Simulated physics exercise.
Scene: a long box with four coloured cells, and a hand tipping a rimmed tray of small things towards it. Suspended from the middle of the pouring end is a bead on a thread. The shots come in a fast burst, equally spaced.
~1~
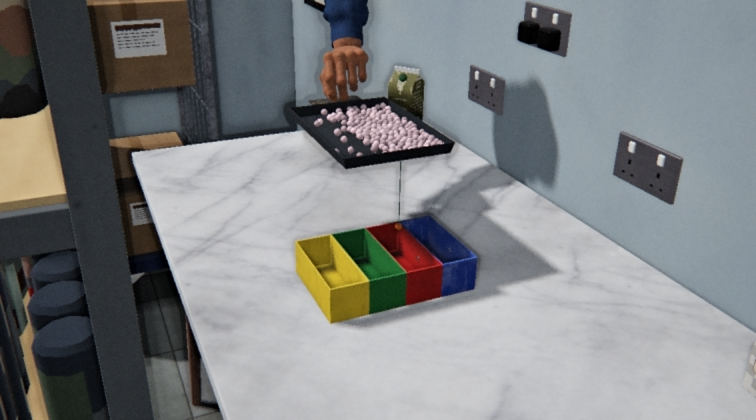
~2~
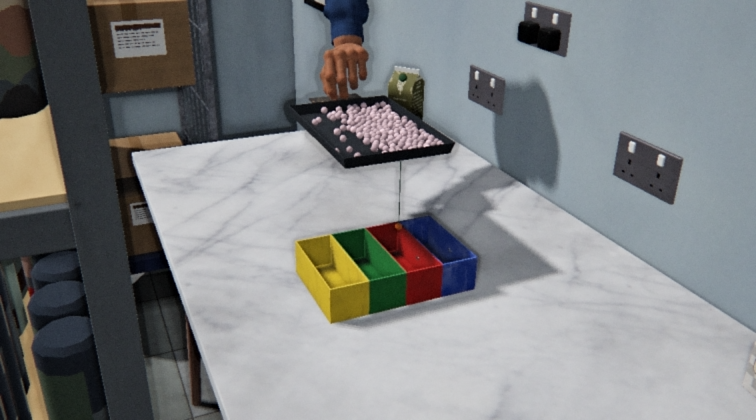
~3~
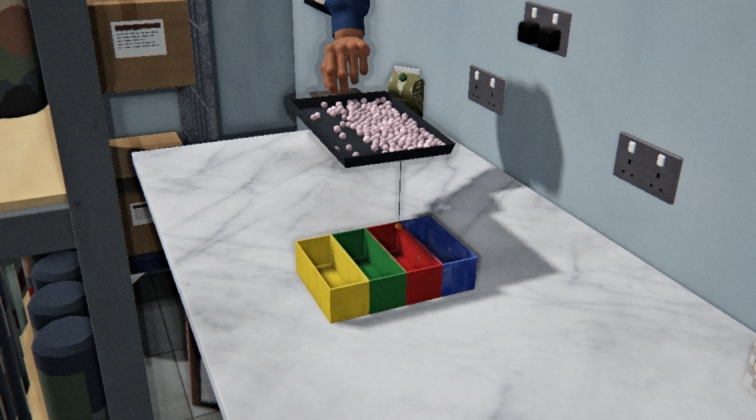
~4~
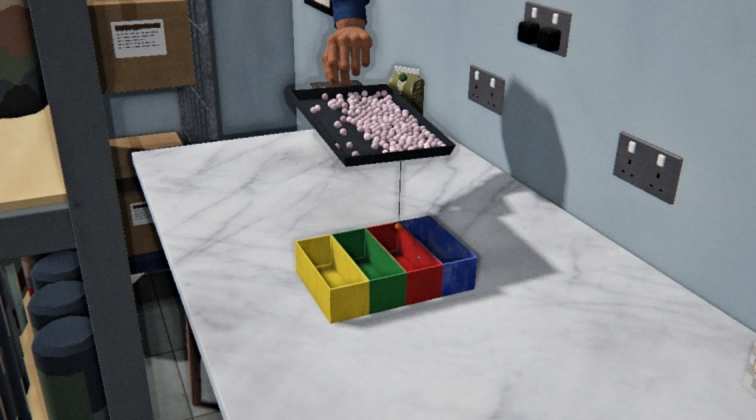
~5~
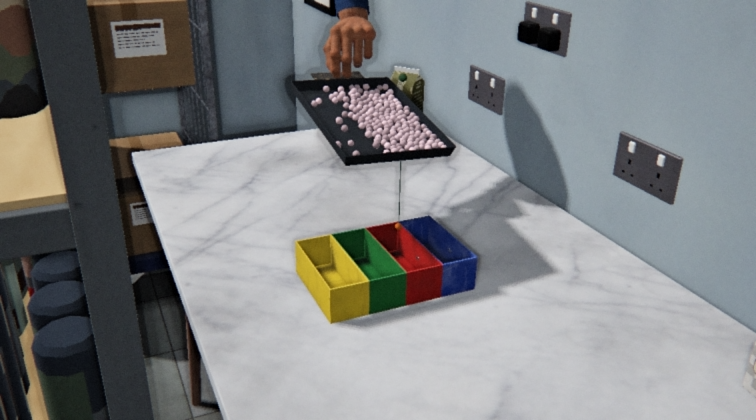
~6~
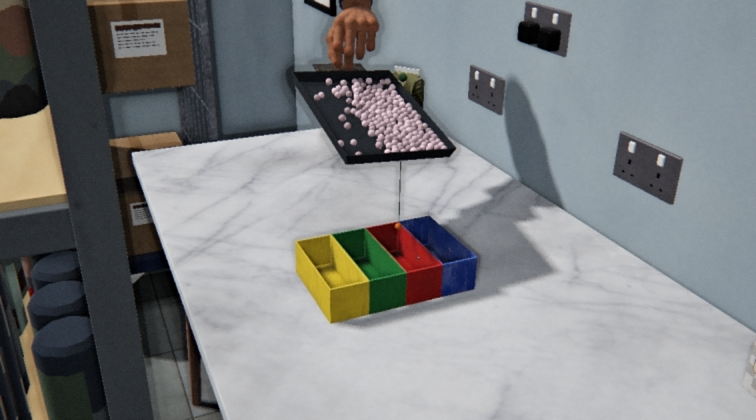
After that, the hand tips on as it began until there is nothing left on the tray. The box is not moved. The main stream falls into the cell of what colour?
Colour: Blue.
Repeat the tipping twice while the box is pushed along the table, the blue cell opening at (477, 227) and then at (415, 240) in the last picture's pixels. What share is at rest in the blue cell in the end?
Roughly 20% the first time and 20% the second time.
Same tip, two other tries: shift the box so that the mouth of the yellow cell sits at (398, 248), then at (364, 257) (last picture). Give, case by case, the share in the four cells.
Estimates in order: 100 percent, 100 percent.
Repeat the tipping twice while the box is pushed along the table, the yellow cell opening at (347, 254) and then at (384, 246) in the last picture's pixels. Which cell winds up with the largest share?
First try: That blue cell. Second try: The cell in red.
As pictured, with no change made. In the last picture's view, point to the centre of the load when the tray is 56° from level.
In the last view, the load is centred near (423, 134).
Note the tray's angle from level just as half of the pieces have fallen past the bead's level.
Roughly 80°.
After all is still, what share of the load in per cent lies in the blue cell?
My estimate is about 40 in a hundred.
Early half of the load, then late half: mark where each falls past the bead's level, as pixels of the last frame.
The opening half passes (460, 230), the closing half (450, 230).
Soon after the last picture, tray tipped steeply; nearly all on the tray; a small part falling or outside the box.
A little later, tray tipped right over; a small part on the tray; about a third in the blue cell; a small part in the red cell; a stray few in the green cell; about half falling or outside the box.
Later still, tray tipped past a quarter turn; about half in the blue cell; a small part in the red cell; a stray few in the green cell; about half falling or outside the box.
By the end, tray tipped past a quarter turn; about half in the blue cell; a small part in the red cell; a stray few in the green cell; none in the yellow cell; about half outside the box.
